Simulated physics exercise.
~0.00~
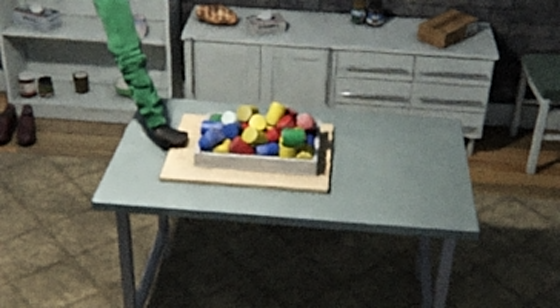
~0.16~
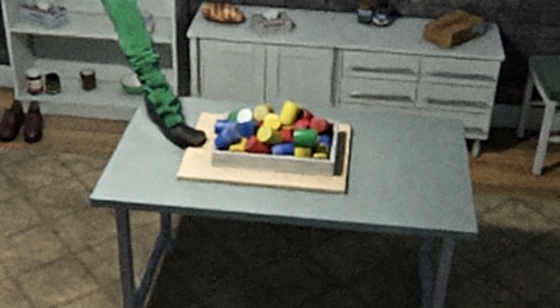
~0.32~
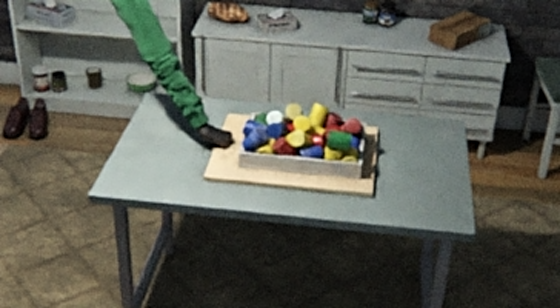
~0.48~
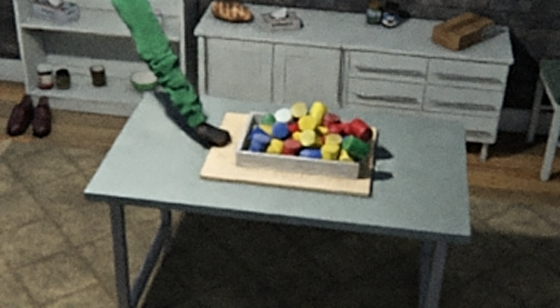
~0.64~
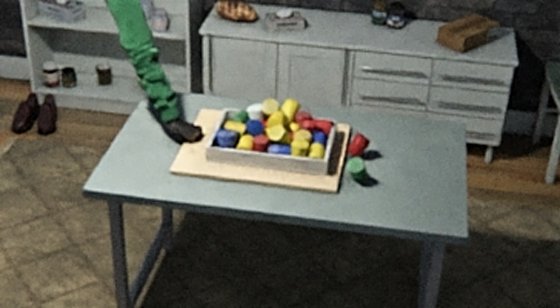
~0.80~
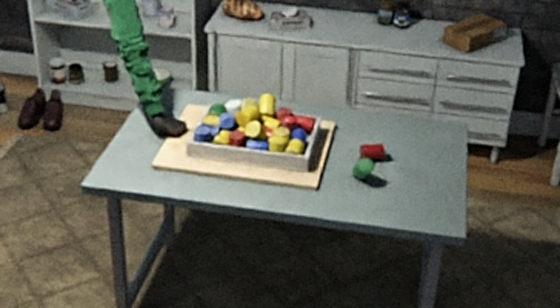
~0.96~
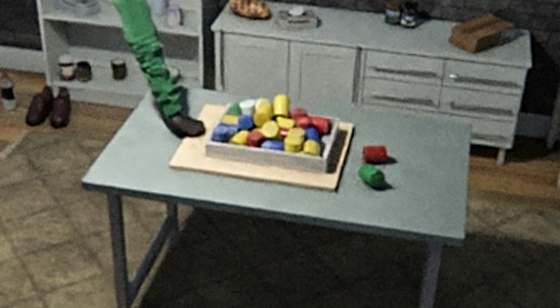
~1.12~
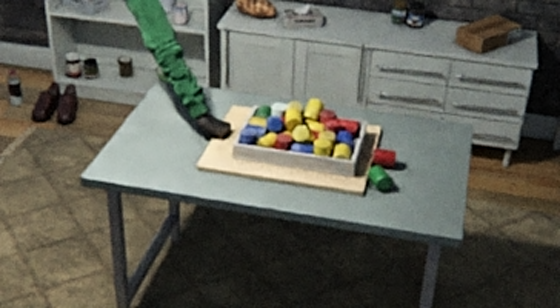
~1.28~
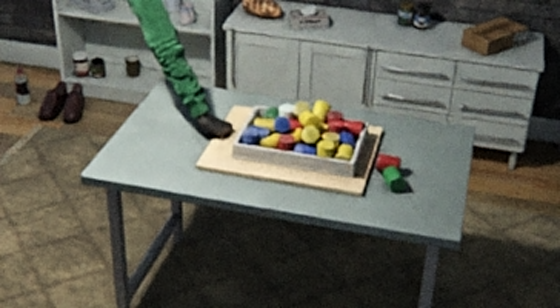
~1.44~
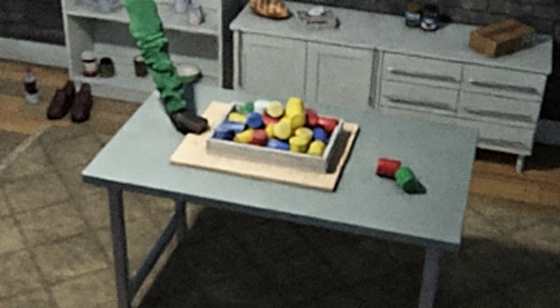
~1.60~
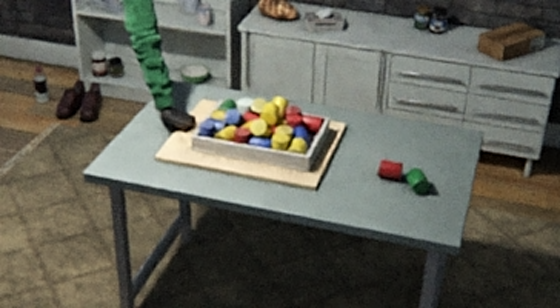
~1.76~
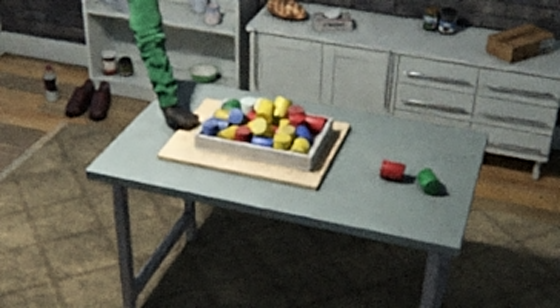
A wooden board carrying a white tray heaped with red, yellow, blue, green and white jars sits on a grey-blue table, seen from above and in front in a room with pale cabinets and shelves behind. A green-sleeved arm with a dark hand, at the board's left edge, moves with it as it slides right. As the board comes back left, a red jar and a green jar are left on the tabletop beyond its right edge. The board slides right and back again, while the green jar rolls farther right. The board ends at the left, the rest still piled in the tray and the two jars lying apart at the right.
